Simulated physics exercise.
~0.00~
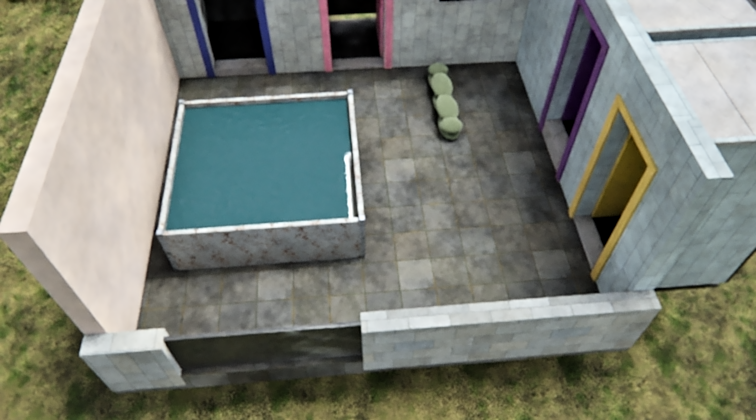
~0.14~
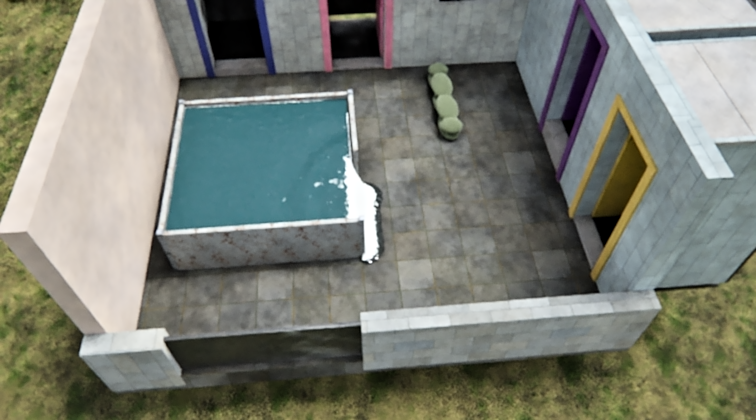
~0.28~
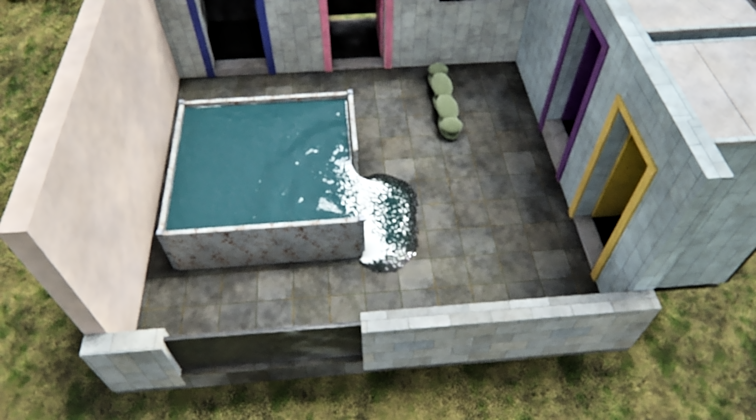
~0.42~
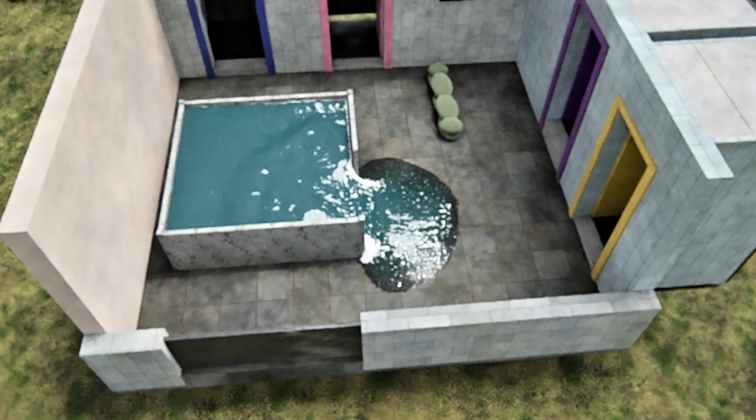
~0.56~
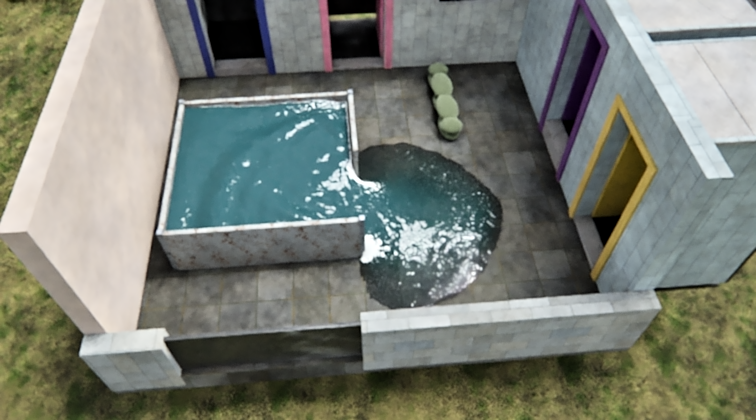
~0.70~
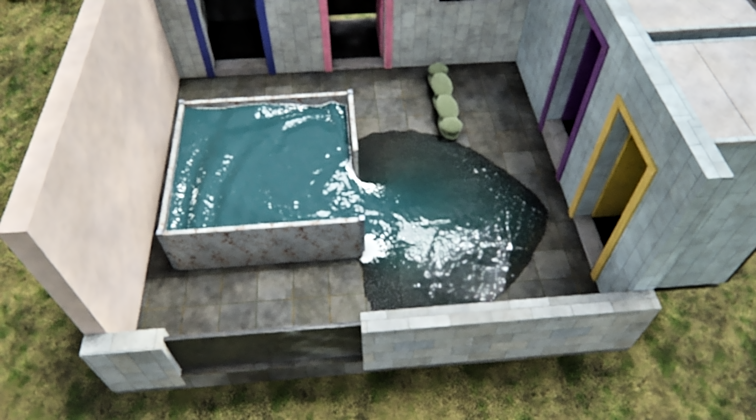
A raised tank of blue-green water sat still in a walled courtyard, then its right side gave way, and foaming water poured out and spread in a widening pool across the dark paving.
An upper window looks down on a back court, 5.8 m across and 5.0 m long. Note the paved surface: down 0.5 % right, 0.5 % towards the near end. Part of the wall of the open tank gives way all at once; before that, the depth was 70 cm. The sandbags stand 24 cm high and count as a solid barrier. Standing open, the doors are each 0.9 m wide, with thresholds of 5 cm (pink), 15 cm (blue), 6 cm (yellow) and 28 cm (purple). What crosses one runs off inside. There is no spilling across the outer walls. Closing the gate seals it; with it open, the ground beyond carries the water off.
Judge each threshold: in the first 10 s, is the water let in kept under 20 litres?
My prediction: Pink door: The inflow ends up lower than the cap. Blue door: The inflow ends up lower than the cap. Yellow door: The inflow ends up higher than the cap. Purple door: The inflow ends up lower than the cap.
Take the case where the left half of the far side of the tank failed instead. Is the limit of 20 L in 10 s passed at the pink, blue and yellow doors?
Result: Pink limit passed, blue limit passed, yellow limit passed.
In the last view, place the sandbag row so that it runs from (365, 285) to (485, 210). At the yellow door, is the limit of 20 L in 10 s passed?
Against that limit the yellow door lands on the high side.
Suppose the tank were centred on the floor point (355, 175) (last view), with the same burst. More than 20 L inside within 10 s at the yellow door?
After that, the yellow door ends up outside the limit.
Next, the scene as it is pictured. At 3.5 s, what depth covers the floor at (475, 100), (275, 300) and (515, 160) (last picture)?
Depths: About 5, 0 and 21 centimetres.
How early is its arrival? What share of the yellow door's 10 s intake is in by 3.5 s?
About 45 per cent.
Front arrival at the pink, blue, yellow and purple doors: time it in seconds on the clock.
So, pink at 3.0 s, then blue at 4.5 s, yellow at 0.9 s, and purple at 1.0 s.
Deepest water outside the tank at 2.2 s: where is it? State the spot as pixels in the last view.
In the last picture, around (598, 323).
After 1.4 s water covers 40 % of the floor and is deepest (42 cm) near (368, 231); pink door not reached, blue door not reached, yellow door 16 cm at the sill, 45 L in, purple door 22 cm at the sill, 0 L in.
After 2.2 s water covers 45 % of the floor and is deepest (43 cm) near (598, 323); pink door not reached, blue door not reached, yellow door 36 cm at the sill, 185 L in, purple door 30 cm at the sill, 0 L in.
After 3.5 s water covers 50 % of the floor and is deepest (29 cm) near (589, 297); pink door 4 cm at the sill, 0 L in, blue door not reached, yellow door 26 cm at the sill, 414 L in, purple door 21 cm at the sill, 1 L in.
After 6.0 s water covers 90 % of the floor and is deepest (26 cm) near (451, 85); pink door 3 cm at the sill, 0 L in, blue door 1 cm at the sill, 0 L in, yellow door 22 cm at the sill, 644 L in, purple door 16 cm at the sill, 1 L in.
After 10.0 s water covers 95 % of the floor and is deepest (16 cm) near (555, 326); pink door 10 cm at the sill, 2 L in, blue door 10 cm at the sill, 0 L in, yellow door 16 cm at the sill, 876 L in, purple door 15 cm at the sill, 2 L in.
